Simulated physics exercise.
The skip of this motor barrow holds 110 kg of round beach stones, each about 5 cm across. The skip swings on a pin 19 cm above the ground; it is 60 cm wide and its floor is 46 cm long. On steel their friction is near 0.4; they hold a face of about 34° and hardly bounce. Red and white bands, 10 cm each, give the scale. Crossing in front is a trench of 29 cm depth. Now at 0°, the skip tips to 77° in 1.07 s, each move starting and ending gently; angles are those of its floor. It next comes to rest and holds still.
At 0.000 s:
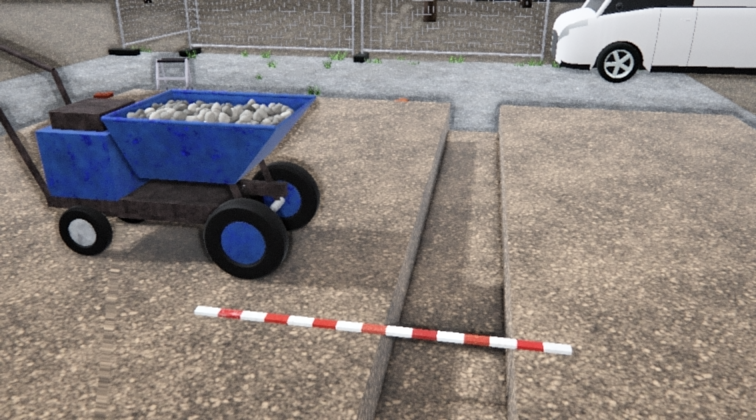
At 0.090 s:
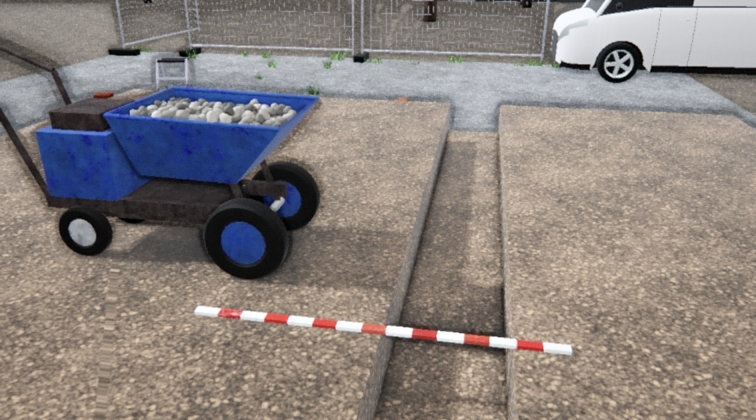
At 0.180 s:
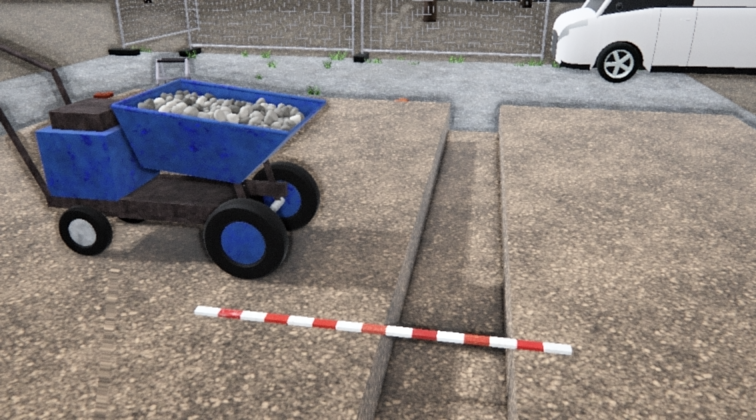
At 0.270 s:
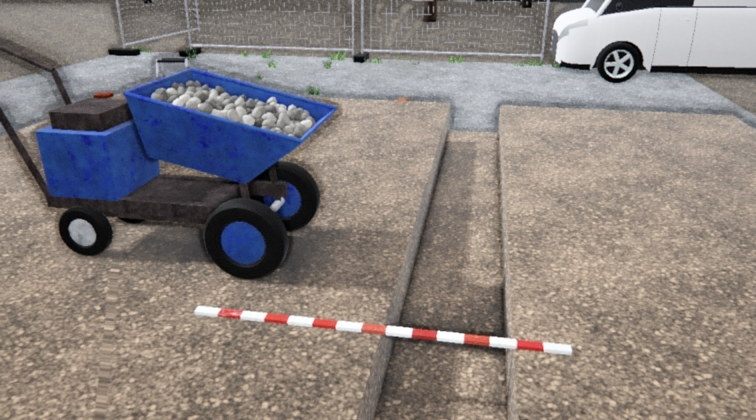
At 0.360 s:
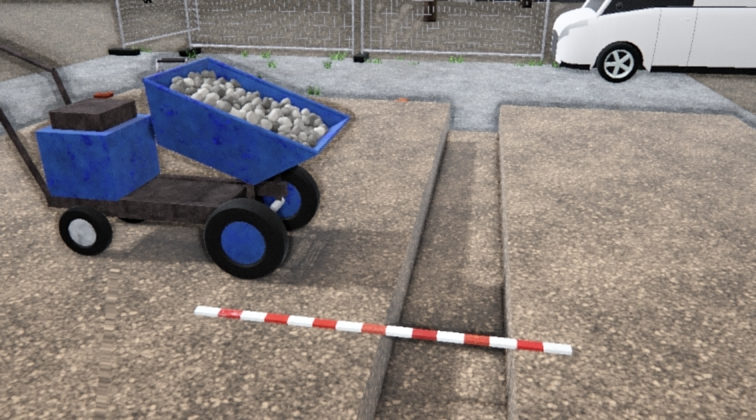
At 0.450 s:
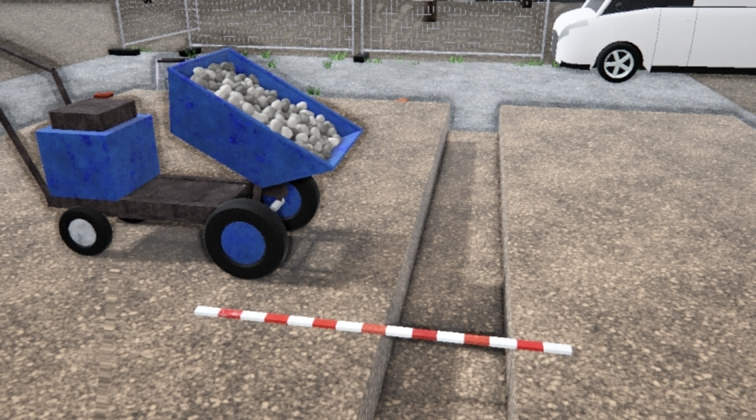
In the video, a blue motor barrow loaded with rounded stones stands left of a trench, behind a red and white striped pole, as its skip gradually tilts down toward the right, its rear rising while the wheels stay still.
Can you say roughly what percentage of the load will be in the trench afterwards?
Roughly 98 per cent, I would say.
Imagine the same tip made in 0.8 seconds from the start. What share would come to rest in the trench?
That works out at about 100 in a hundred.
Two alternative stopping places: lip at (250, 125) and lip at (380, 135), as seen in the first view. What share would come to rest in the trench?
Some 75 and some 50 per cent, in that order.
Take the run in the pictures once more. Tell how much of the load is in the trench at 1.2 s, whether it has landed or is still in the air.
Approx. 60 % of the load.
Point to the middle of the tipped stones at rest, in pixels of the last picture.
(459, 309).
After 0.8 s the floor is at 65°; 99 % in the skip, 1 % short of the trench; the foremost stones are at (385, 217).
After 1.2 s the floor is at 77°; 33 % in the skip, 6 % short of the trench, 62 % in the trench; the foremost stones are at (499, 323).
After 1.5 s the floor is at 77°; 4 % in the skip, 5 % short of the trench, 91 % in the trench; the foremost stones are at (501, 297).
After 3.5 s the floor is at 77°; 0 % in the skip, 2 % short of the trench, 98 % in the trench; the foremost stones are at (501, 302).
